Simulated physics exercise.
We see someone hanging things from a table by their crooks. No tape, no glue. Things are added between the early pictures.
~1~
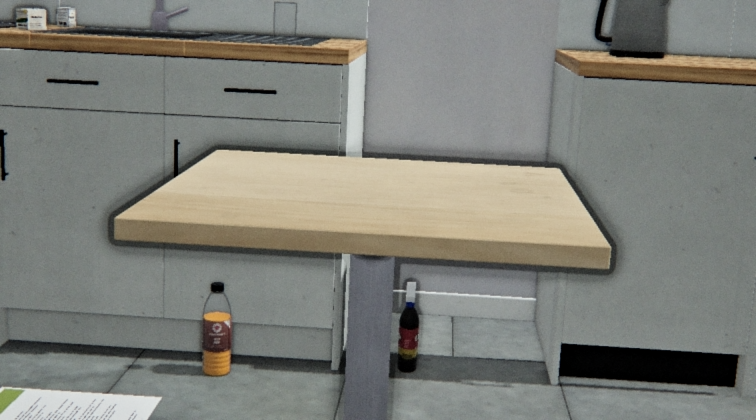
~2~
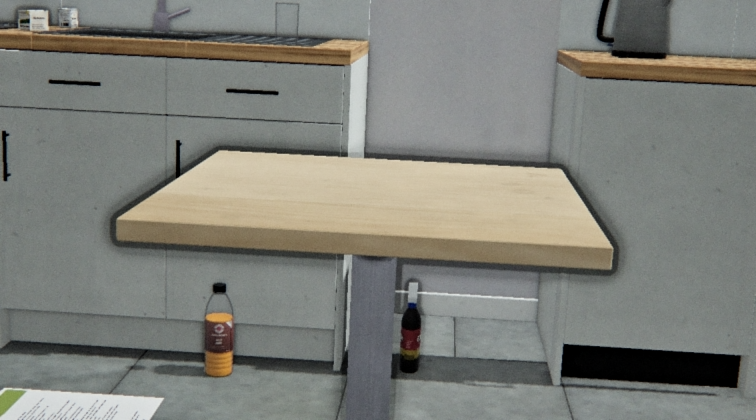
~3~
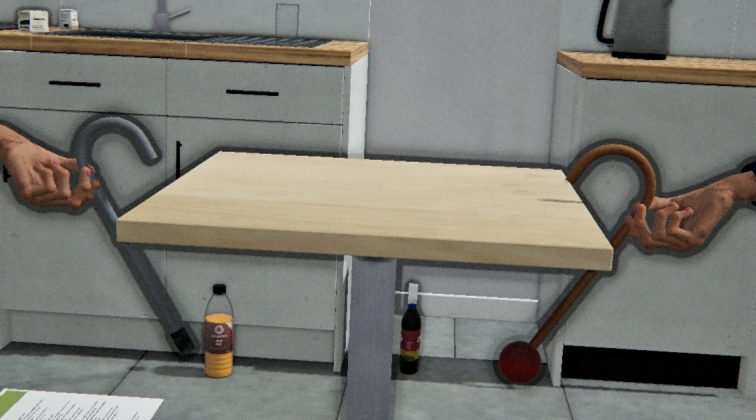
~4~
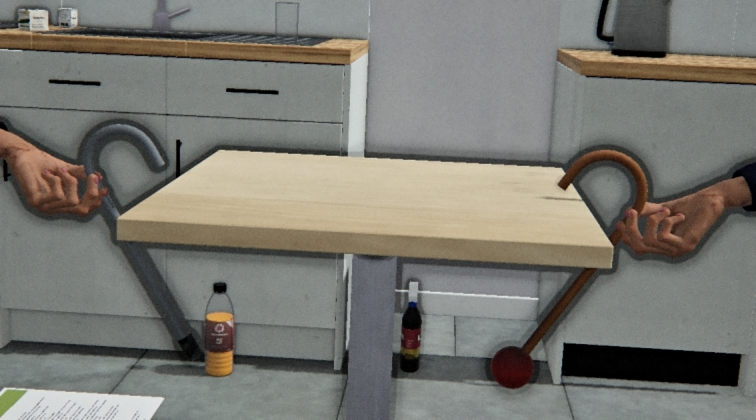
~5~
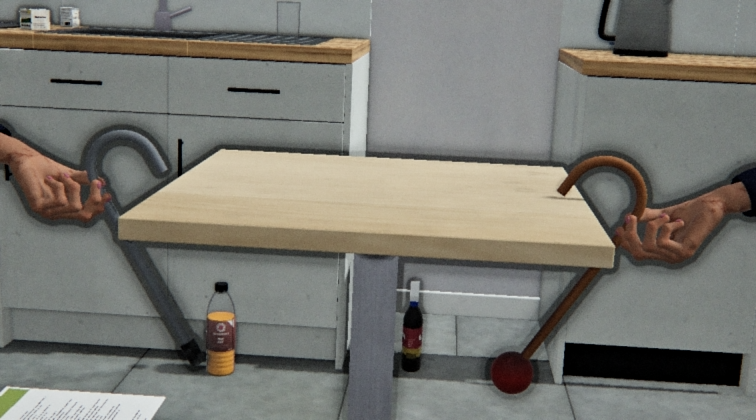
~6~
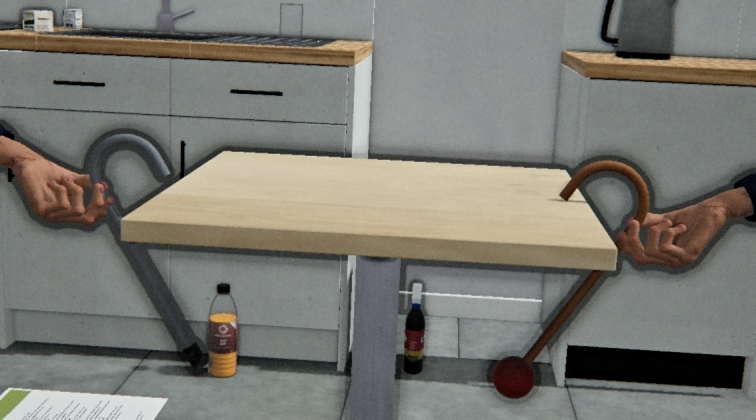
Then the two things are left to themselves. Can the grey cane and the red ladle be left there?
As it turns out, the grey cane drops past the edge, the red ladle remains in place.
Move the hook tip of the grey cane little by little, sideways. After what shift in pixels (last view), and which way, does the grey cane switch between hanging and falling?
Roughly 16 pixels right.
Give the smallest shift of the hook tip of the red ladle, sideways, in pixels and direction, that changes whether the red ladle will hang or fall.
About 24 pixels right.
Then, 0.26 s on from there, grey cane on its way down near (168, 389); red ladle at rest near (558, 278).
Then, 0.42 s on from there, grey cane on its way down; red ladle at rest near (559, 278).
In the end, the grey cane falls to the floor; the red ladle stays hooked on the edge, near (558, 278).
